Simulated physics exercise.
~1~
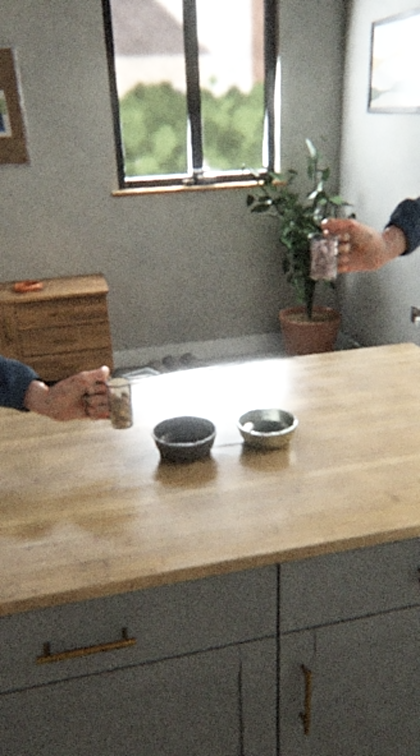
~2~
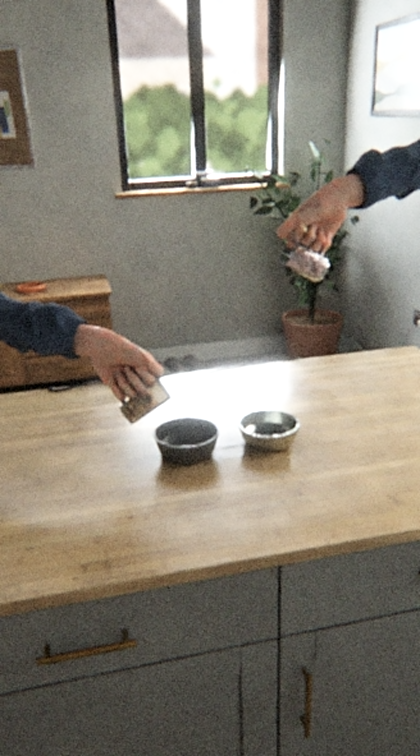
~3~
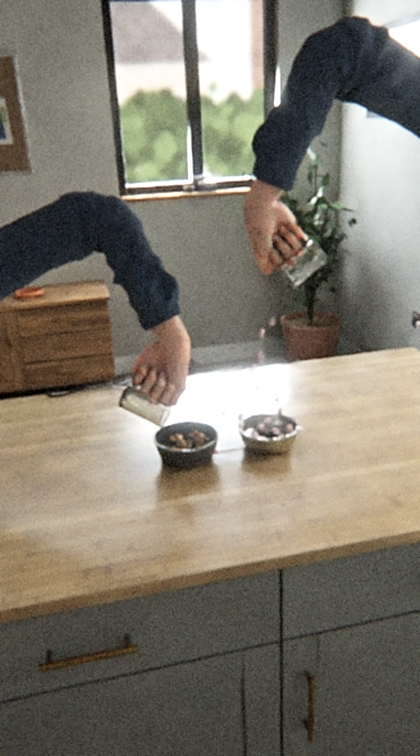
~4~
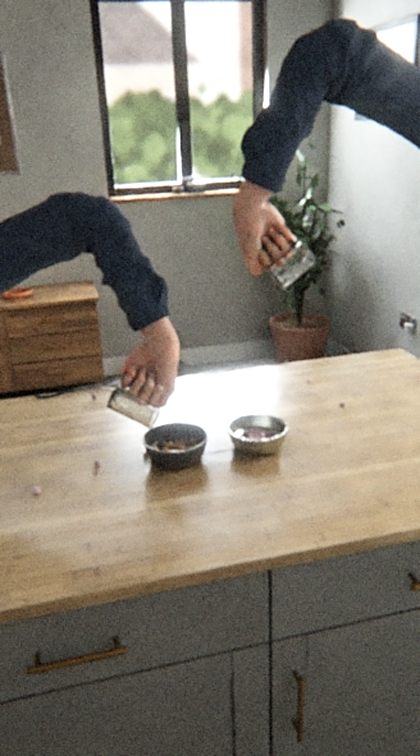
The footage shows two hands tipping clear cups of small pieces over two dishes on a wooden counter, the right cup held much higher. The left cup's pieces land in the dark dish, while some from the right miss the metallic one and end up outside it.
